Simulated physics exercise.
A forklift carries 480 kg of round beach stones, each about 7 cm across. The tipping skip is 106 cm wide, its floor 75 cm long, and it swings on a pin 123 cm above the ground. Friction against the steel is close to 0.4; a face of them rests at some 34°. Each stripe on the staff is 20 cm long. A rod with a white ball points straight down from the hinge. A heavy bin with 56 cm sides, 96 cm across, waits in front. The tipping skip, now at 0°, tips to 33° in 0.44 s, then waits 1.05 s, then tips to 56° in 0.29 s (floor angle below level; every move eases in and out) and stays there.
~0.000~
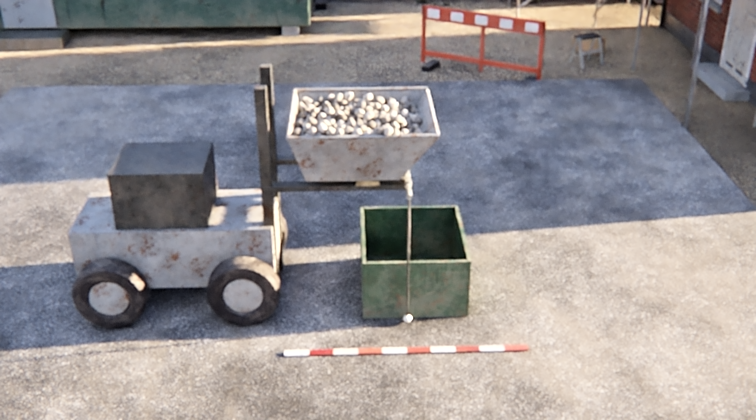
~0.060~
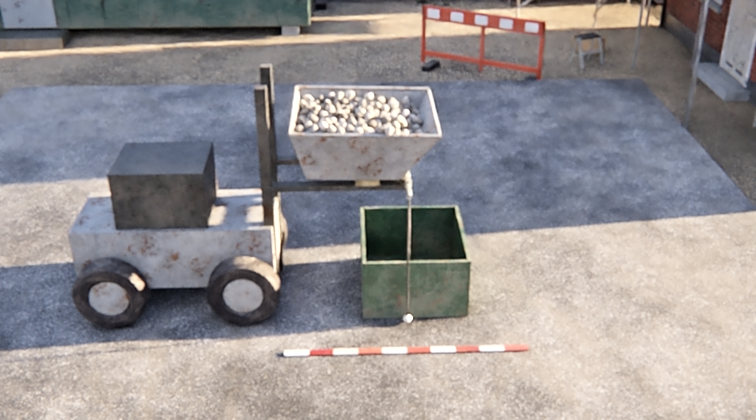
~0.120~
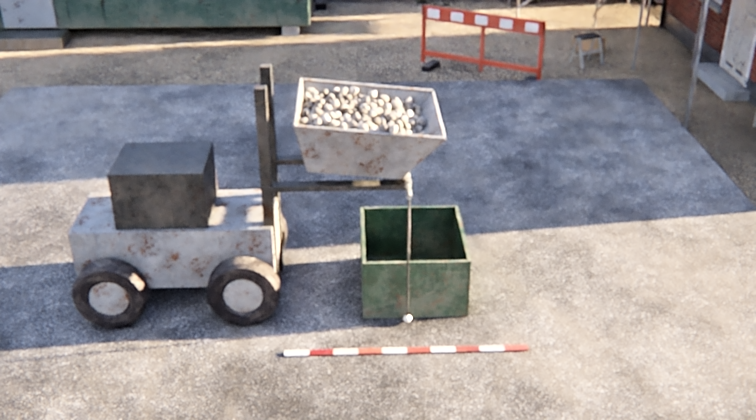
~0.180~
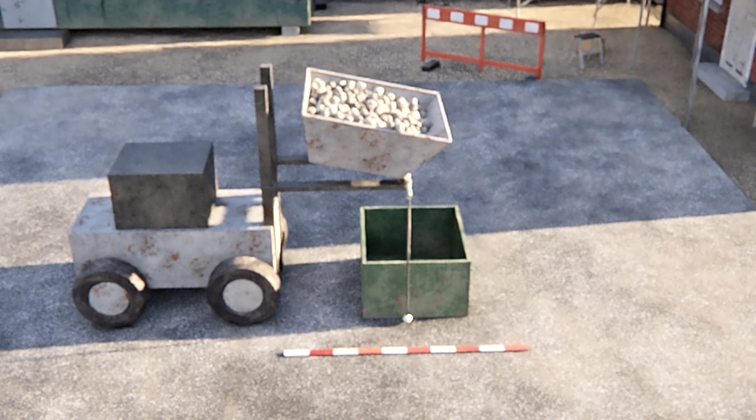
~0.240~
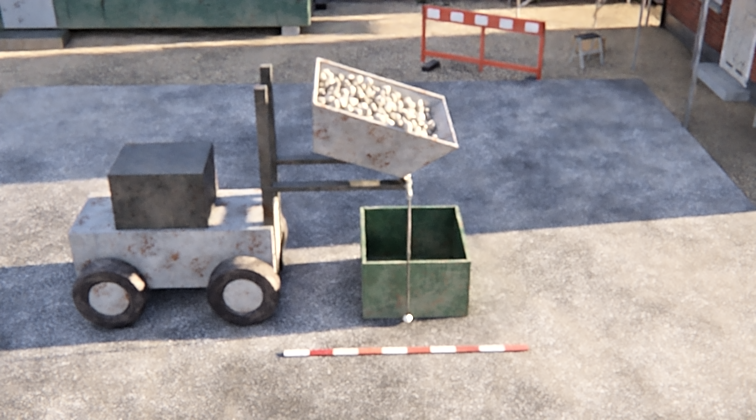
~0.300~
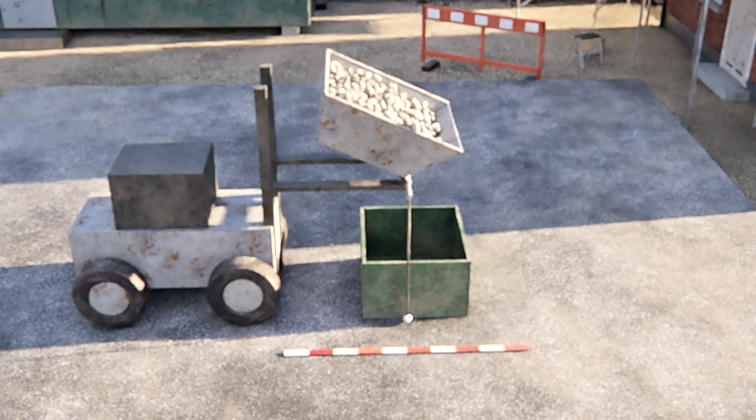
A rusty white skip full of pale round stones, held up by a forklift above an open green box, tilted steadily down to the right as its left side rose, the stones still inside.
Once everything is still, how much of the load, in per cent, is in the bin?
Some 0 per cent of it.
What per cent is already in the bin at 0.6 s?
About 0 per cent by then.
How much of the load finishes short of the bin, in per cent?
About 0 per cent.
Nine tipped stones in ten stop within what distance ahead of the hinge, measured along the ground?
About 160 cm.
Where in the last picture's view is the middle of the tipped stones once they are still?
Their middle is at about (518, 281).
After 0.4 s the floor is at 32°; 100 % in the tipping skip; the foremost stones are at (442, 138).
After 0.6 s the floor is at 33°; 100 % in the tipping skip; the foremost stones are at (450, 129).
After 2.2 s the floor is at 56°; 64 % in the tipping skip, 35 % beside or beyond the bin; the foremost stones are at (566, 291).
After 4.8 s the floor is at 56°; 30 % in the tipping skip, 70 % beside or beyond the bin; the foremost stones are at (741, 307).
